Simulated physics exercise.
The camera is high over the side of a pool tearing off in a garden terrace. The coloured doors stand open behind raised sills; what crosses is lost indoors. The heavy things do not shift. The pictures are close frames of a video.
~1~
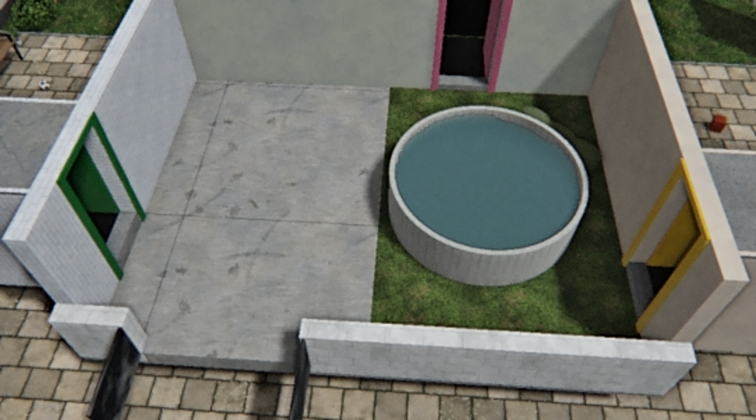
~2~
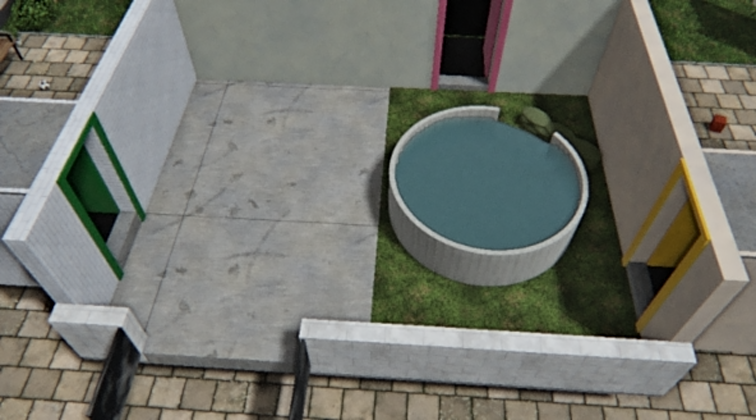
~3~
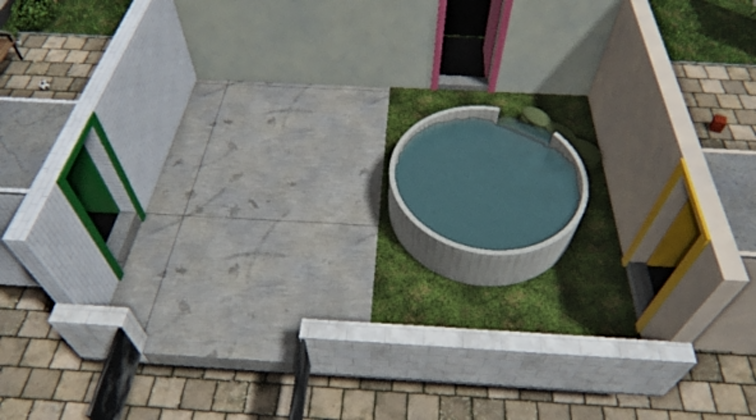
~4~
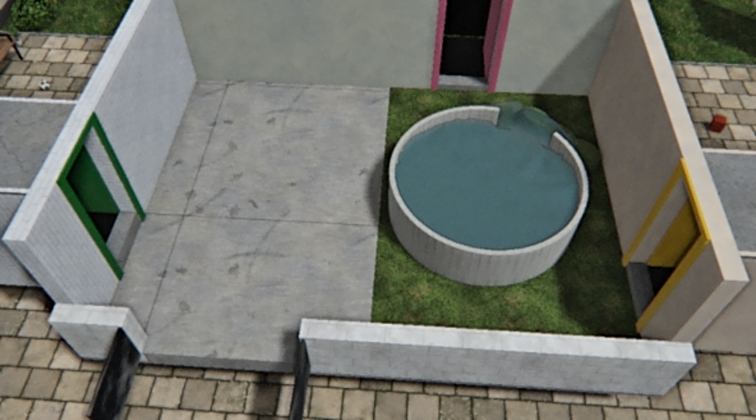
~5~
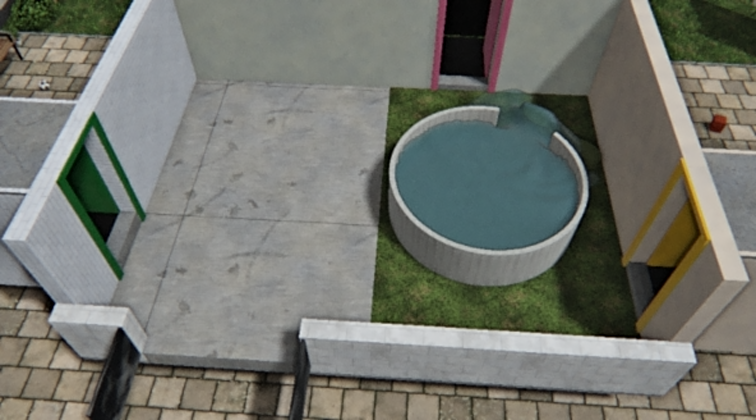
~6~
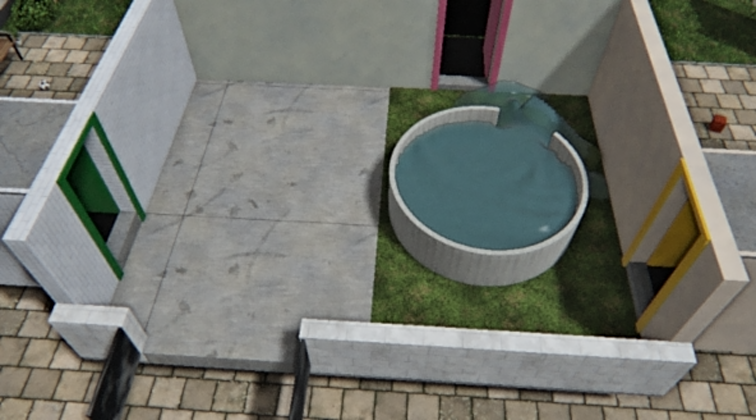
In a walled terrace, a round tank's far side opens and water pours onto the grass.
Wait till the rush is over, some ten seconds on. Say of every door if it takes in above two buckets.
One by one: The green door admits no more than that; the yellow door admits no more than that; the pink door lets in a lot.
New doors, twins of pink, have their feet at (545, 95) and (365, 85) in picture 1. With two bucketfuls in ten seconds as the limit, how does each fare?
In that order: Lets more in, stays under.
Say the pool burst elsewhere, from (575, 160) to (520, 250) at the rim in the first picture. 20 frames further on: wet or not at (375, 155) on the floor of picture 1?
Verdict: No water.
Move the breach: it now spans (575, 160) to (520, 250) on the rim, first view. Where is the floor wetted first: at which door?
First comes the yellow door.
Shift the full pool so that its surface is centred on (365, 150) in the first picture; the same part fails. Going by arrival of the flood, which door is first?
That is the pink one.
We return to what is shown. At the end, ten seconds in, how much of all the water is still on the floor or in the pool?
Some 88 per cent.
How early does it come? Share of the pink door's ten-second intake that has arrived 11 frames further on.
About 30 per cent.
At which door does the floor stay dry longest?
That is the green-painted one.
A moment on, water covers 20 % of the floor; the green door not reached, the yellow door not reached, the pink door under two buckets in.
Next, water covers 30 % of the floor; the green door not reached, the yellow door wet at the sill, nothing in, the pink door over two buckets in.
Then, water covers 55 % of the floor; the green door not reached, the yellow door wet at the sill, nothing in, the pink door far over two buckets in.
Later, water covers 85 % of the floor; the green door wet at the sill, nothing in, the yellow door wet at the sill, nothing in, the pink door far over two buckets in.
In the end, water covers 95 % of the floor; the green door wet at the sill, nothing in, the yellow door wet at the sill, nothing in, the pink door far over two buckets in.
